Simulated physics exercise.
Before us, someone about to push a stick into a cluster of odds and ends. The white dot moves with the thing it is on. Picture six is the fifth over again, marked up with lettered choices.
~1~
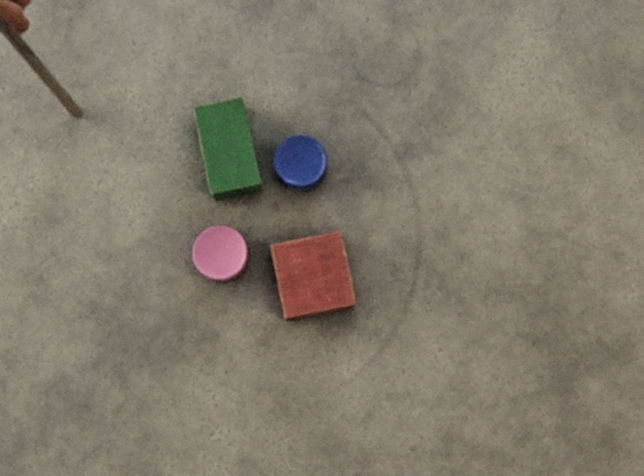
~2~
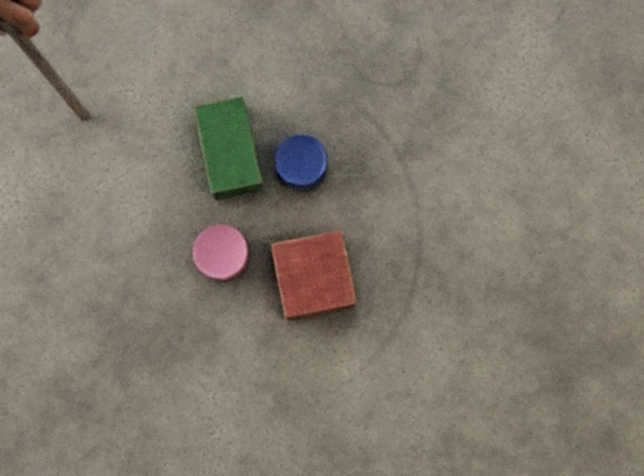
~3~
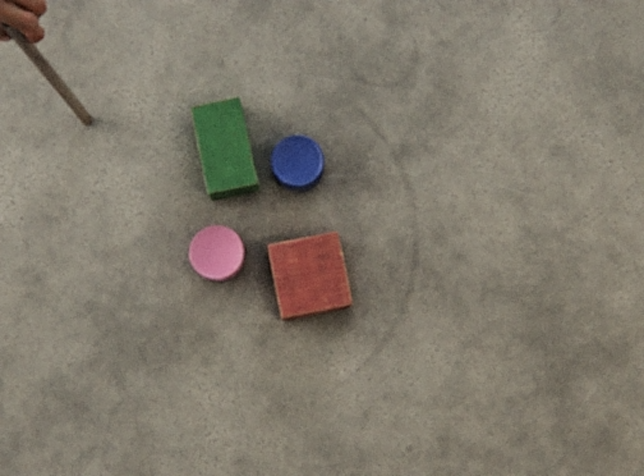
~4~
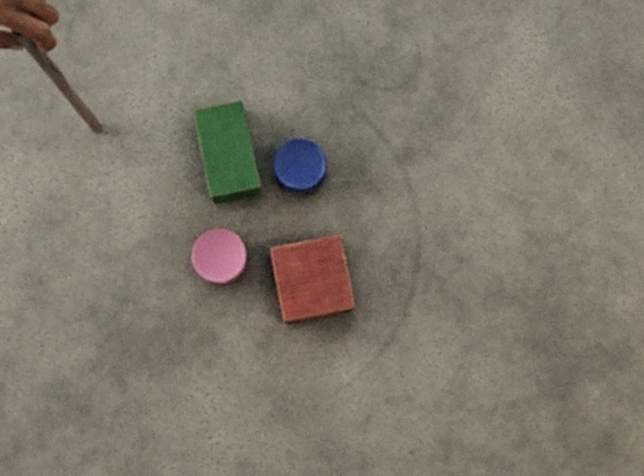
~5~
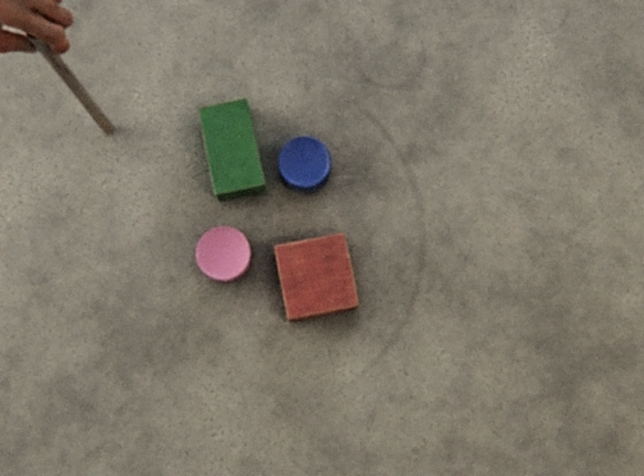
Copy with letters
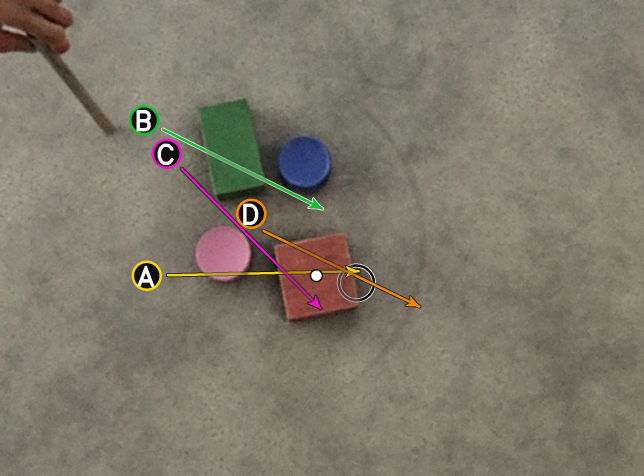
A mottled grey concrete-like surface with faint curved marks is seen from above. A green rectangular block sits beside a round blue object, with a round pink one below the green block and a squarish red block below the blue one, while a hand holds a thin stick at the upper left. The hand edges the stick slightly right and downward, the four objects stay put, and the camera jitters faintly.
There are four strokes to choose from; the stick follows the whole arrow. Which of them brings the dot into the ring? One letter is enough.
Arrow C does it.
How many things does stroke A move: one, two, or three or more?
Two.
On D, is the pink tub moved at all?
No.
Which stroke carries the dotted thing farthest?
That is A.
On the marked copy, A from (168, 275) to (359, 271); B from (163, 130) to (322, 209); C from (182, 169) to (321, 309); D from (263, 231) to (419, 307); the ring at (357, 283); the white dot at (316, 276).
With C. Early on, foot of the stick (231, 219); red block (316, 278).
Further on, foot of the stick (282, 269); red block (324, 278).
At the end, foot of the stick (321, 309); red block (356, 285); the dot on the red block is in the ring.
As for the rest, A leaves the dotted thing at (395, 292); B leaves the dotted thing at (316, 278); D leaves the dotted thing at (339, 319).
